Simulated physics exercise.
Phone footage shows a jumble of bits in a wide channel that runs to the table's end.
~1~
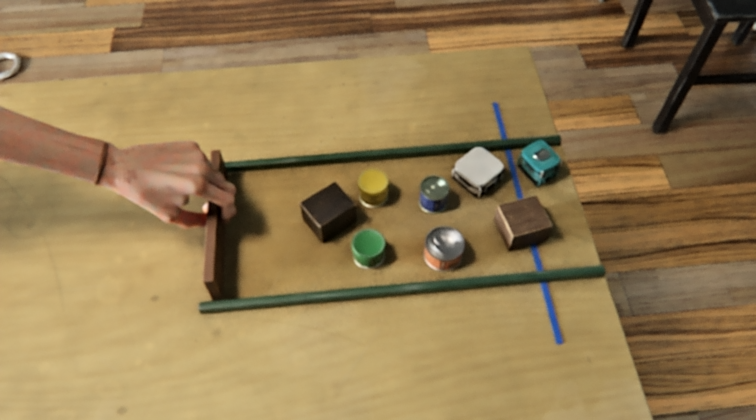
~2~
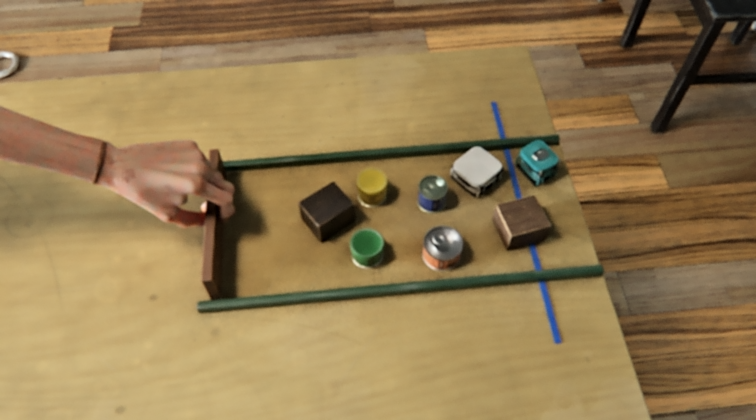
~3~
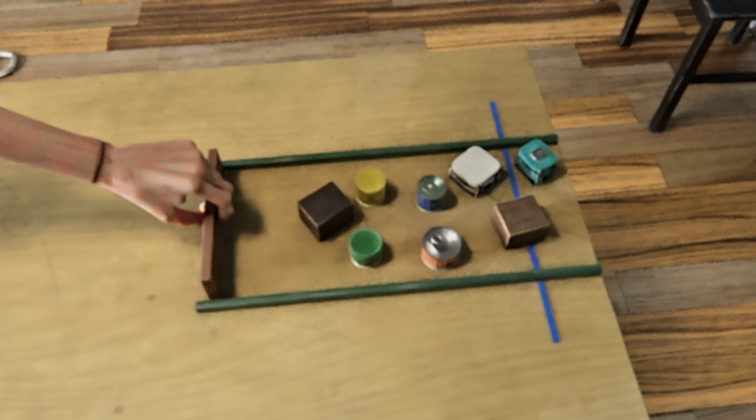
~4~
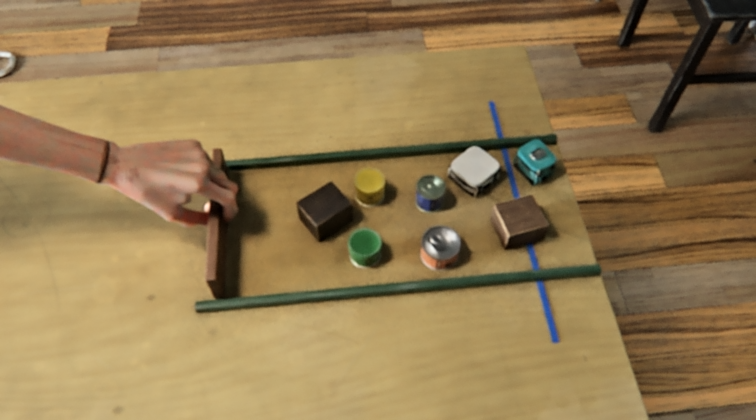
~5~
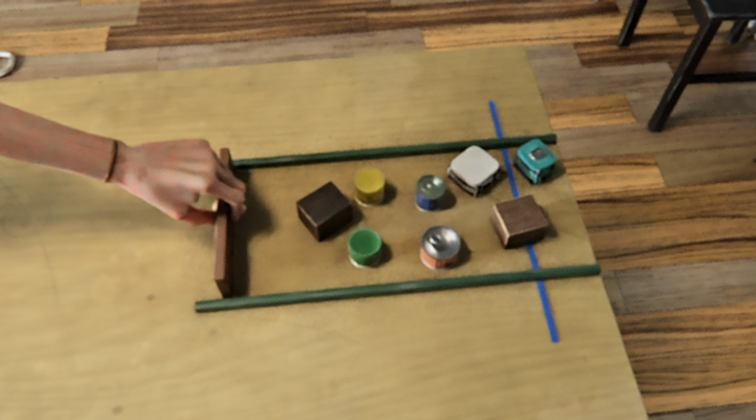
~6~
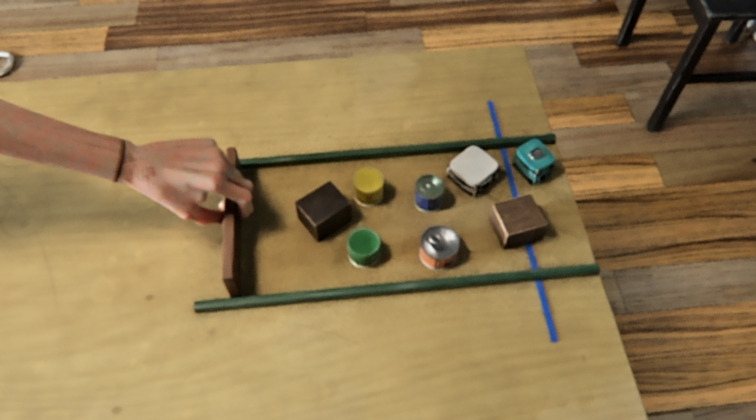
A hand grips a dark brown board at the left end of a wide channel between two green rails on a wooden table, seen from above at an angle. Inside are a black block, yellow and green tins, a blue tin and an orange one, with a white case, turquoise case and brown block near blue tape at right. The board stays nearly still, then slides slightly right while the objects stay put and the view drifts faintly.
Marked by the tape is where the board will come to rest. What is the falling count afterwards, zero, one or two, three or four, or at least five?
Afterwards the falling count is one or two.
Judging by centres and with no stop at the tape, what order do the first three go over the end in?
Taking them earliest first, it's the turquoise case, the brown block and the blue pot.
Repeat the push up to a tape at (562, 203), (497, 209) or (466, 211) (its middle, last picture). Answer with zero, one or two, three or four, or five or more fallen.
Five or over; zero; zero.
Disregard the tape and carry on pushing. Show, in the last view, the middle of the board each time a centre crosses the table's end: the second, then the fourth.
The first one at (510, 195), the next at (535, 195).
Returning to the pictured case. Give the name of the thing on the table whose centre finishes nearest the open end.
The blue pot winds up nearest.
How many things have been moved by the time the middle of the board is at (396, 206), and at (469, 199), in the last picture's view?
The number moved is 5 and then 8.
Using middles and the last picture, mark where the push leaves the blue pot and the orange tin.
The blue pot at (569, 181), the orange tin at (580, 246).
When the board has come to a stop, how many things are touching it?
Looks like 3 of them, all told.
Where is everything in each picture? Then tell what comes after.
Turquoise case (539, 163); brown block (522, 223); white case (478, 173); board (217, 223); tape (523, 208), in the first frame.
Brown block (521, 222); orange tin (442, 249), in the second frame.
White case (475, 171); yellow tin (371, 188), in the third frame.
Turquoise case (535, 162); board (219, 221), in the fourth frame.
Brown block (518, 222); black block (325, 211), in the fifth frame.
Turquoise case (534, 162); brown block (517, 221); white case (473, 171); board (233, 220); tape (518, 207), in the sixth frame.
Soon after, none off yet; turquoise case at rest near (534, 162); brown block at rest near (517, 221); white case at rest near (473, 171).
Then, none off yet; turquoise case at rest near (534, 162); brown block at rest near (517, 221); white case moved a little near (486, 164).
By the end, the number that fall off is one or two; fallen, brown block and turquoise case.
